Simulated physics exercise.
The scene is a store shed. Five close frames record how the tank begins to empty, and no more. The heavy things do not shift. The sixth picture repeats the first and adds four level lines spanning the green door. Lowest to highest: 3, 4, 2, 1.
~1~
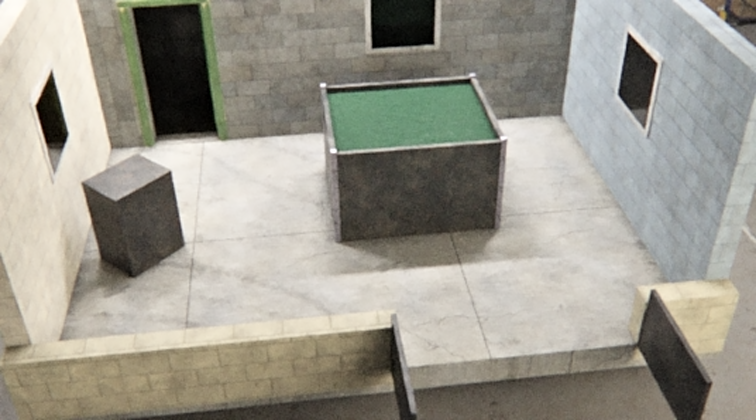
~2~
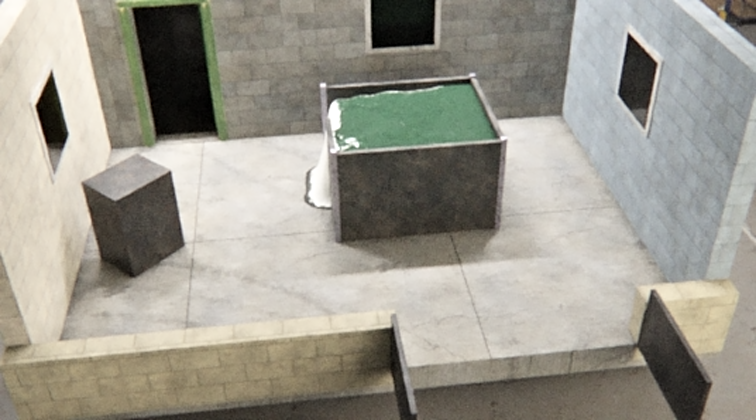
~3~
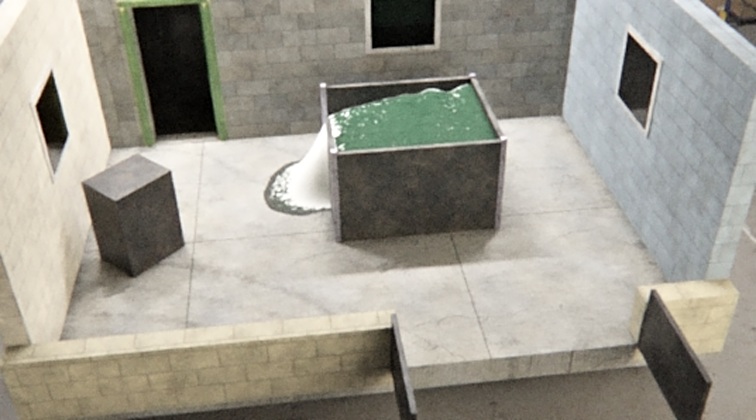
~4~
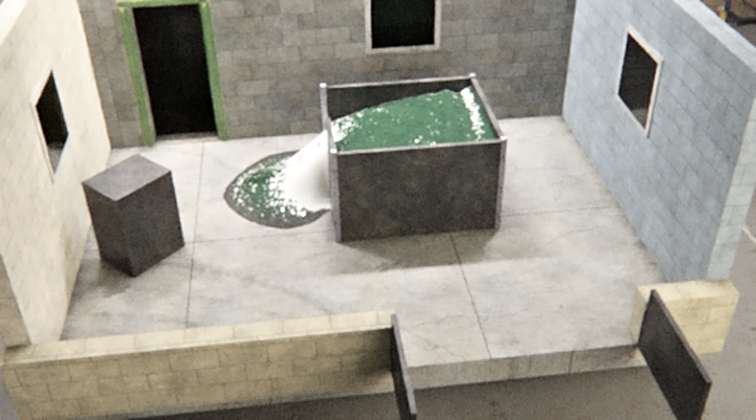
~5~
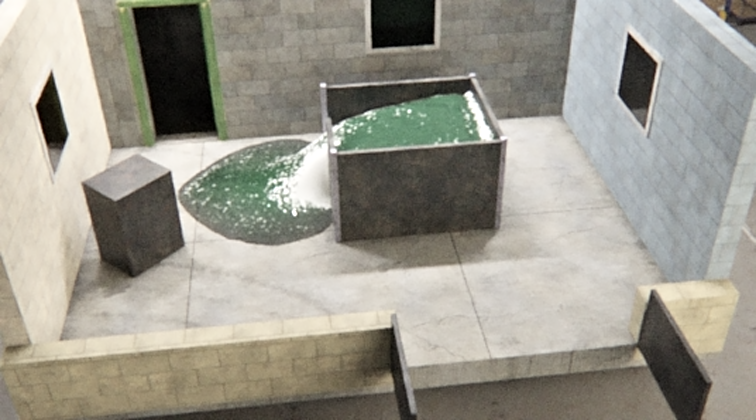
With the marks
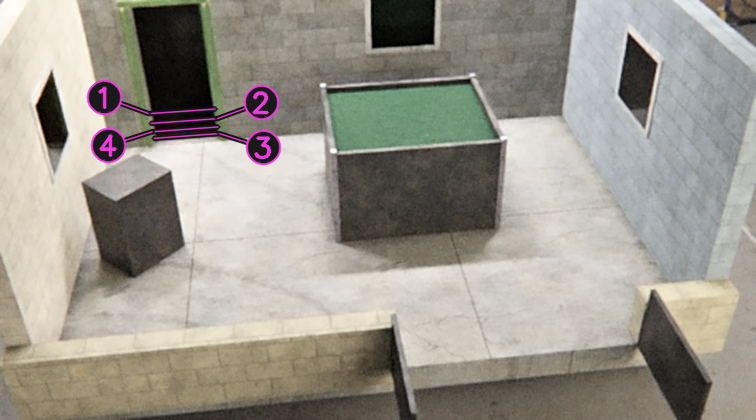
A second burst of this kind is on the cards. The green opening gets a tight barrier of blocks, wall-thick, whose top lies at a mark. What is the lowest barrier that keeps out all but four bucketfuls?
2.
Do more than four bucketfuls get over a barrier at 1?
No.
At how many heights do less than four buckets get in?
Two of them.
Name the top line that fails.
4.
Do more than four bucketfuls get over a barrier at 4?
Yes.
On the marked copy, 1 at (182, 111); 2 at (184, 121); 3 at (186, 135); 4 at (185, 129); from the bottom up 3, 4, 2, 1.
Choosing 1, a splash gets over, under a bucket.
Choosing 2, a bucket or two gets in.
Choosing 3, dozens of bucketfuls pour in.
Choosing 4, about 11 bucketfuls get in.
